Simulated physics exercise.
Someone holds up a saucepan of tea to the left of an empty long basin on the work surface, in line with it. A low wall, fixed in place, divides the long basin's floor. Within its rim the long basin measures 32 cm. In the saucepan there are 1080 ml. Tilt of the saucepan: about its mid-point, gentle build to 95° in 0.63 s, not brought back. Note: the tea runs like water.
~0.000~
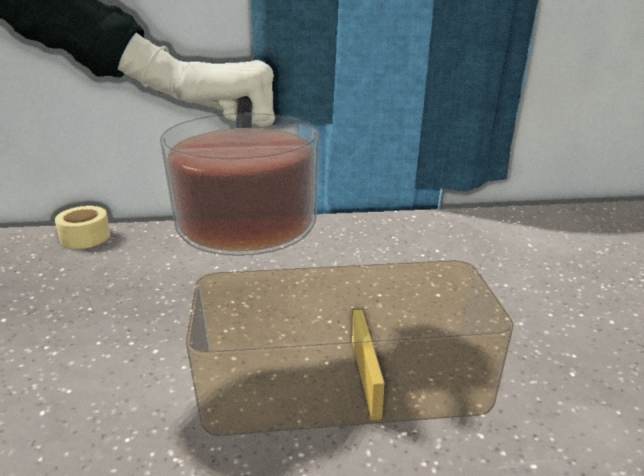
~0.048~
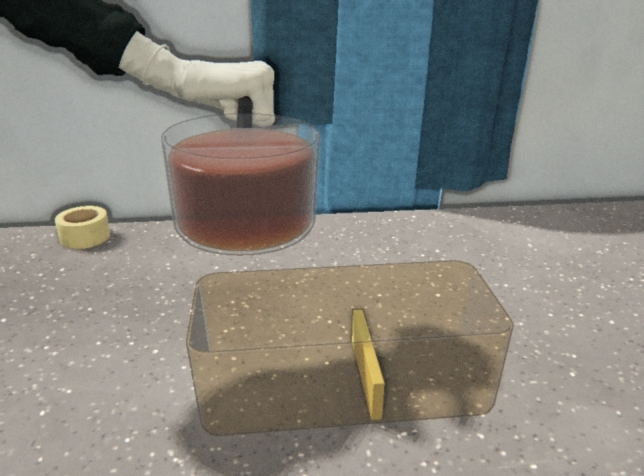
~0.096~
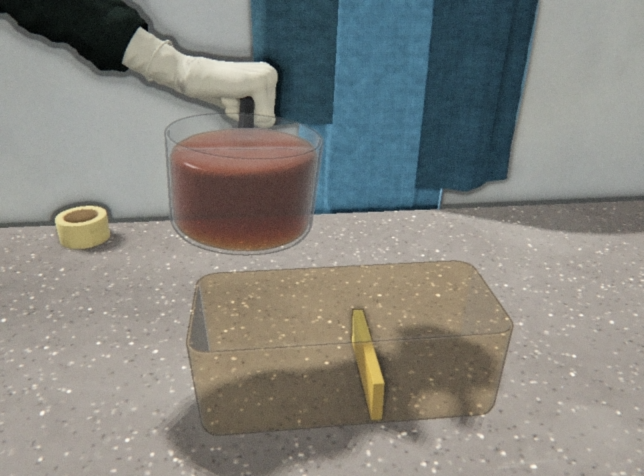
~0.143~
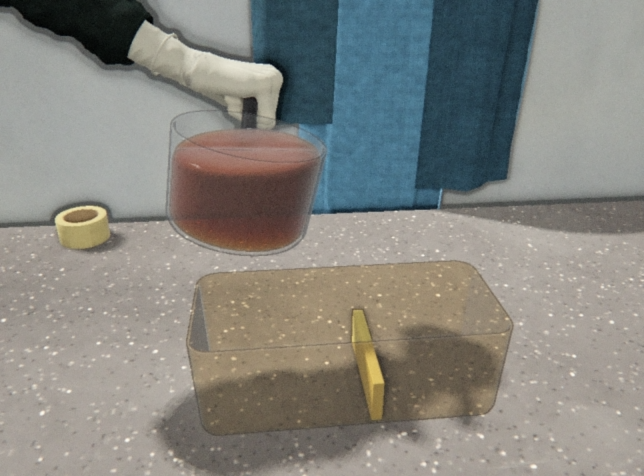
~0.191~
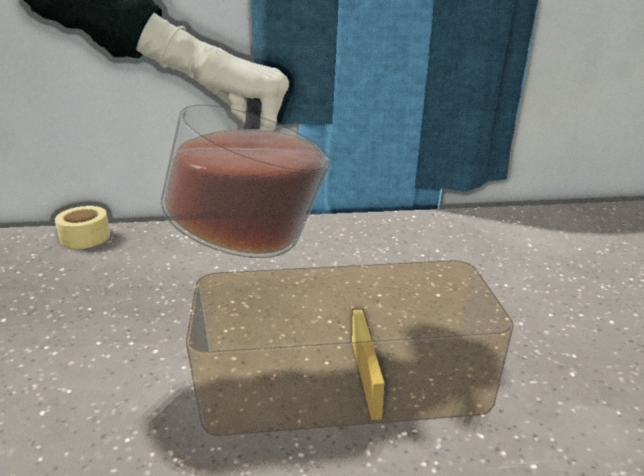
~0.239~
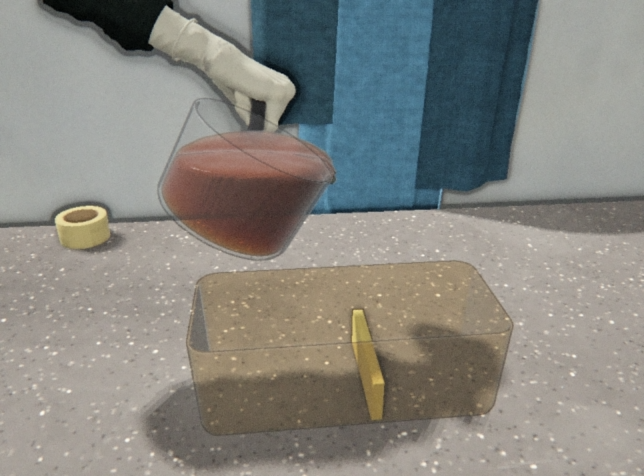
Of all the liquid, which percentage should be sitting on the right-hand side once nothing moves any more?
Around 63 per cent should be sitting there.
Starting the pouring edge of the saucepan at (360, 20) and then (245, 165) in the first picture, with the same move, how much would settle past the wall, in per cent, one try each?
I'd expect close to 80 per cent and then close to 10 per cent.
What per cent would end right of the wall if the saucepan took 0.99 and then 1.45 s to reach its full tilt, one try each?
It comes to 70 per cent, and then 75 per cent.
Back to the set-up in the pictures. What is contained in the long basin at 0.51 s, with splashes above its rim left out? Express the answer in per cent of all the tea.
Some 18 per cent.
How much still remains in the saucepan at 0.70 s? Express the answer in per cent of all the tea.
14 %.
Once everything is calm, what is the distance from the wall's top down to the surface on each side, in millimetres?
On the left it's about 36 mm; on the right, about 12 mm.
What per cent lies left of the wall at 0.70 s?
12 %.
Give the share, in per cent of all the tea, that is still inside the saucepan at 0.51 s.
Close to 48 percent of the liquid remains at that time.
By 0.51 s the tilt is 86° and 47 per cent is still to pour, 1 is left of the wall and 16 right of it.
By 0.70 s the tilt is 95° and 15 per cent is still to pour, 12 is left of the wall and 61 right of it.
By 0.91 s the tilt is 95° and 5 per cent is still to pour, 24 is left of the wall and 65 right of it.
By 1.13 s the tilt is 95° and 2 per cent is still to pour, 32 is left of the wall and 64 right of it.
At rest 35 per cent lies left of the wall, 63 right of it and 1 outside.
